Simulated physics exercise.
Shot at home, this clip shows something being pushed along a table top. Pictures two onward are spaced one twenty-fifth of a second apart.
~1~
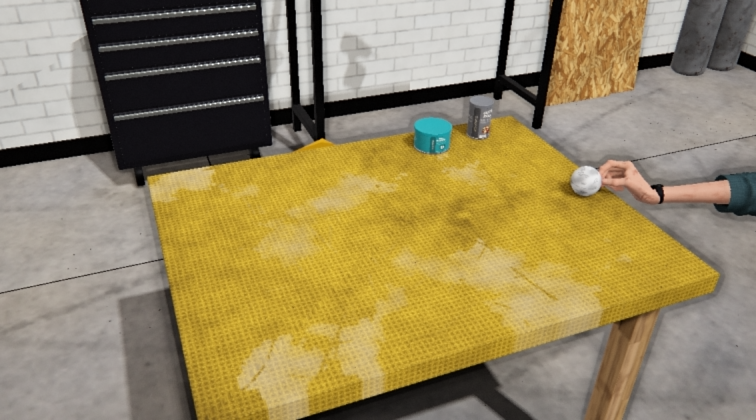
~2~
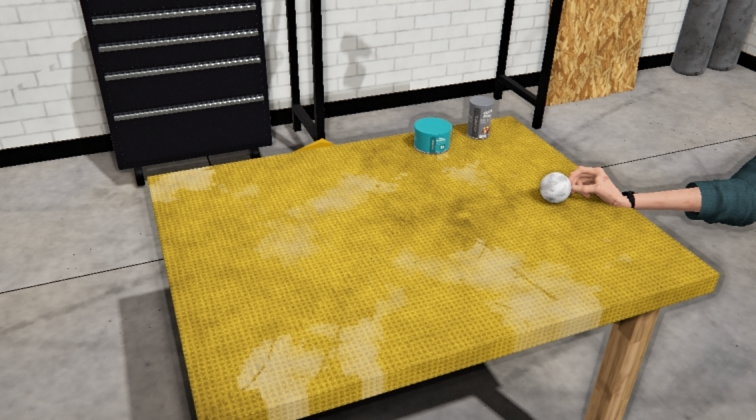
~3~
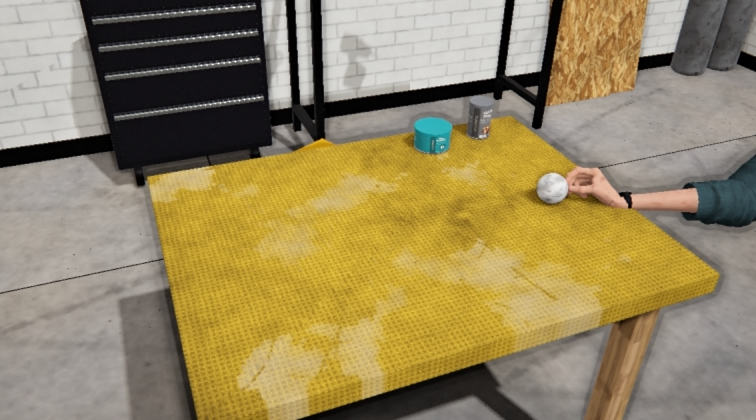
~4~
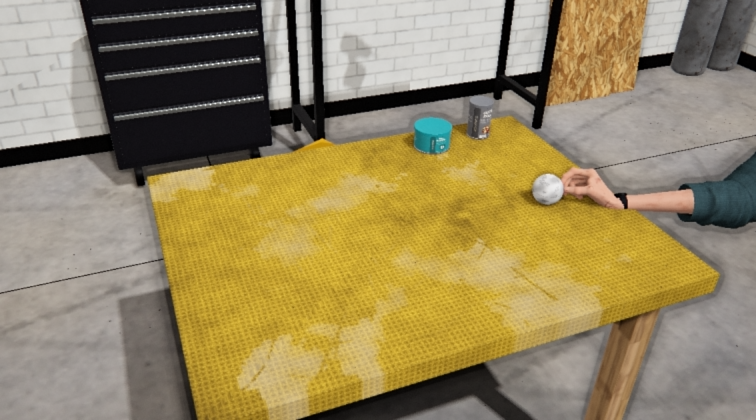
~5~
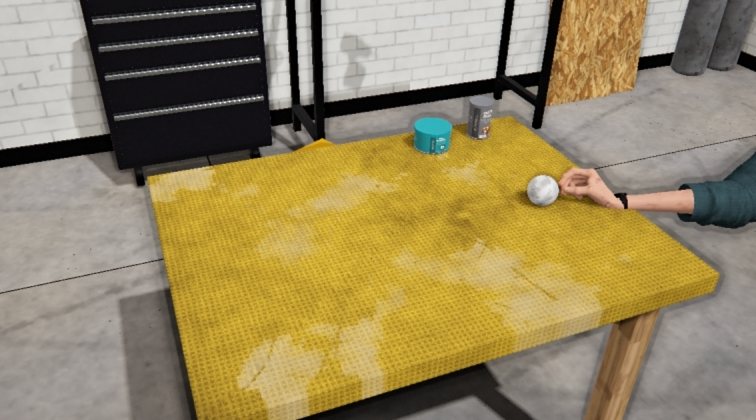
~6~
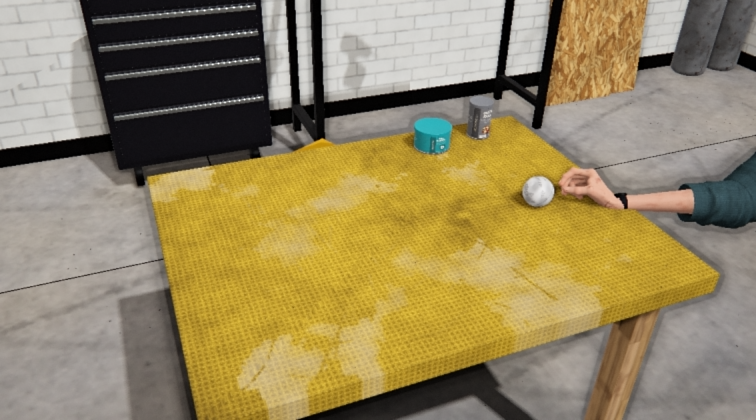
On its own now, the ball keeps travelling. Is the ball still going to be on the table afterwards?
Yes - oh, it hangs on to the table this time.
Then, 0.10 s on from there, white ball shifted about its own width near (528, 194).
Then, 0.30 s on from there, white ball shifted about its own width near (514, 197).
In the end, moved from the start, white ball. At the end, from the last picture's camera, white ball near (510, 198).
